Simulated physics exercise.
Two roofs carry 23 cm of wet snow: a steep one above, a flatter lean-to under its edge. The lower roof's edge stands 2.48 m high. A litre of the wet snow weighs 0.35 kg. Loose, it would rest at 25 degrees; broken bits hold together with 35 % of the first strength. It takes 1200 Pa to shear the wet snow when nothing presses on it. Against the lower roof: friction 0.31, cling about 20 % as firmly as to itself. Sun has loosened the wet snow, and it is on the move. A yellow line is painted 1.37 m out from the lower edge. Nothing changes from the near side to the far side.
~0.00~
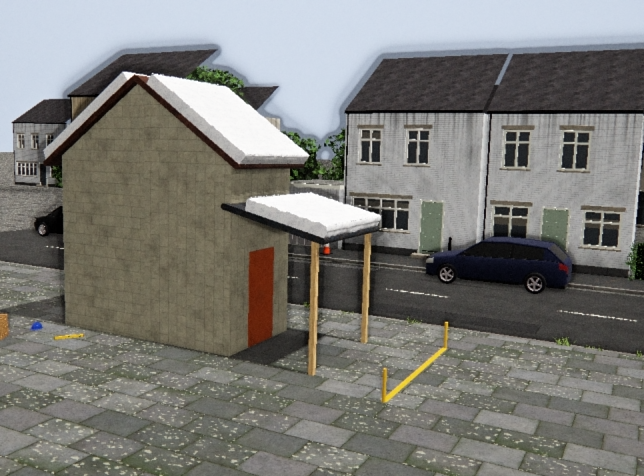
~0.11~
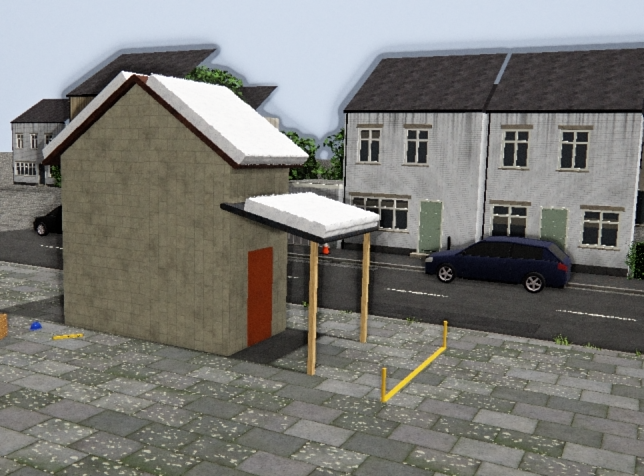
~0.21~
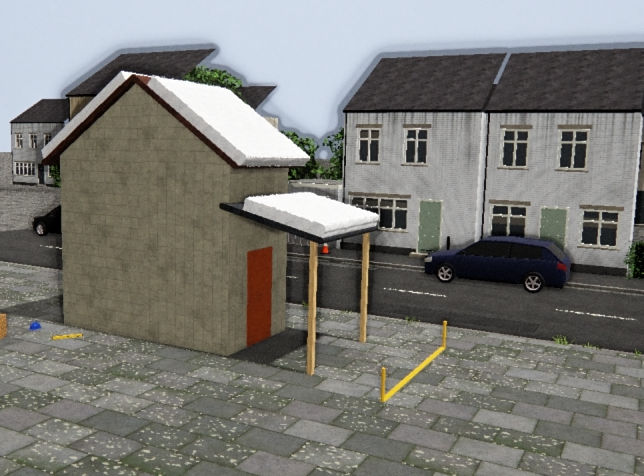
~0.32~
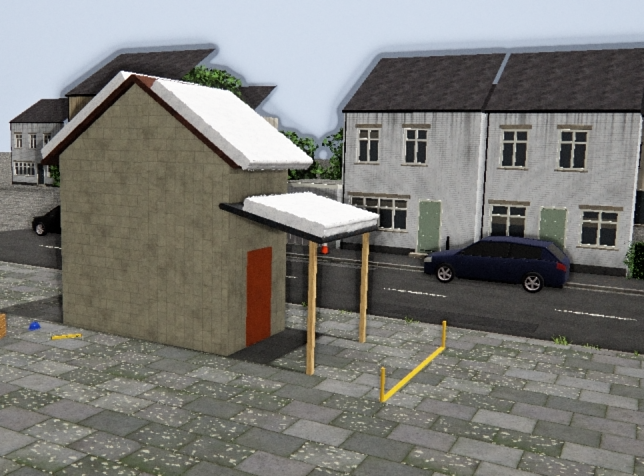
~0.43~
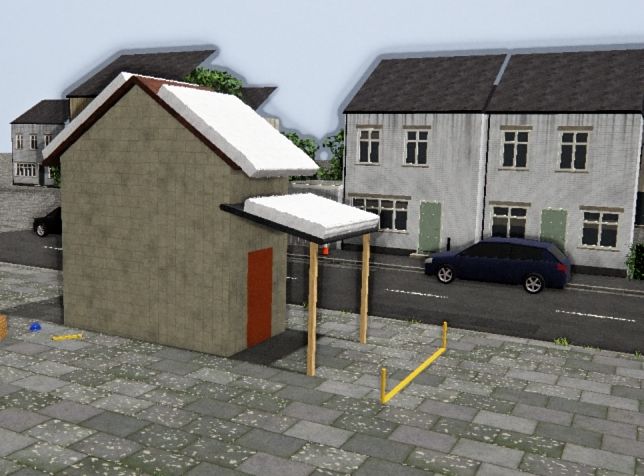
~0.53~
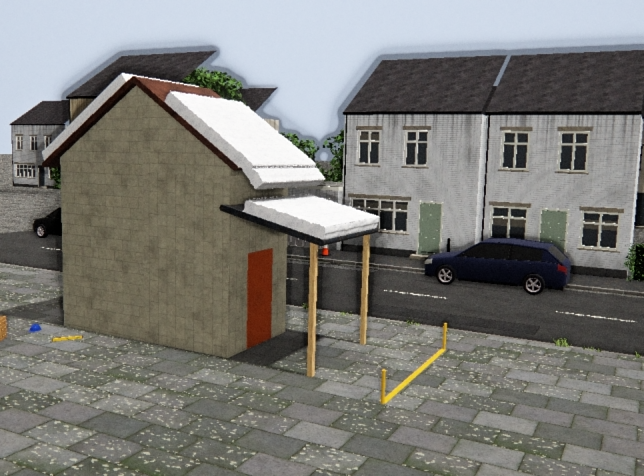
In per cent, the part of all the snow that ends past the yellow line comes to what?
About 27 %.
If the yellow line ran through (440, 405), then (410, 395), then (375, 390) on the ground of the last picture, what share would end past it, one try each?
In that order: 8 %, 20 %, 40 %.
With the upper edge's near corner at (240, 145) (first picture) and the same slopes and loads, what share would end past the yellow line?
It would be near 40 %.
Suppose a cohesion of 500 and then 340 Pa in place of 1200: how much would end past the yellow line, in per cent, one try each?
In turn about 45 %, 50 %.
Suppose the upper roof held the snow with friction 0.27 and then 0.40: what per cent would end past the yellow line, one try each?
In turn about 6 %, 0 %.
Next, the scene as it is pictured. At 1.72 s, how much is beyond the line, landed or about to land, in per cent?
Some 0 per cent.
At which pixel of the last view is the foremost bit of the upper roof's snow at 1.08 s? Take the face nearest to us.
Around (316, 216).
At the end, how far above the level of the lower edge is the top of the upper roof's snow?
Some 0.8 m.
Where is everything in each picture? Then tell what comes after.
Foremost bit of the wet snow at (240, 159), in the first frame.
Foremost bit of the wet snow at (240, 160), its middle shifted 2.0 cm, in the second frame.
Foremost bit of the wet snow at (242, 162), its middle shifted 8.3 cm, 3 % of it past the upper edge, in one piece, in the third frame.
Foremost bit of the wet snow at (246, 156), its middle shifted 19 cm, 7 % of it past the upper edge, in one piece, in the fourth frame.
Foremost bit of the wet snow at (252, 167), its middle shifted 36 cm, 14 % of it past the upper edge, in one piece, in the fifth frame.
Foremost bit of the wet snow at (259, 177), its middle shifted 57 cm, 22 % of it past the upper edge, cracking, in the sixth frame.
After 1.08 s, none is below the lower edge and 0 % is past the line.
After 1.72 s, 13 % is below the lower edge and 0 % is past the line.
After 2.36 s, 59 % is below the lower edge and 25 % is past the line.
After 3.00 s, 60 % is below the lower edge and 27 % is past the line.
After 3.30 s, 60 % is below the lower edge and 27 % is past the line.
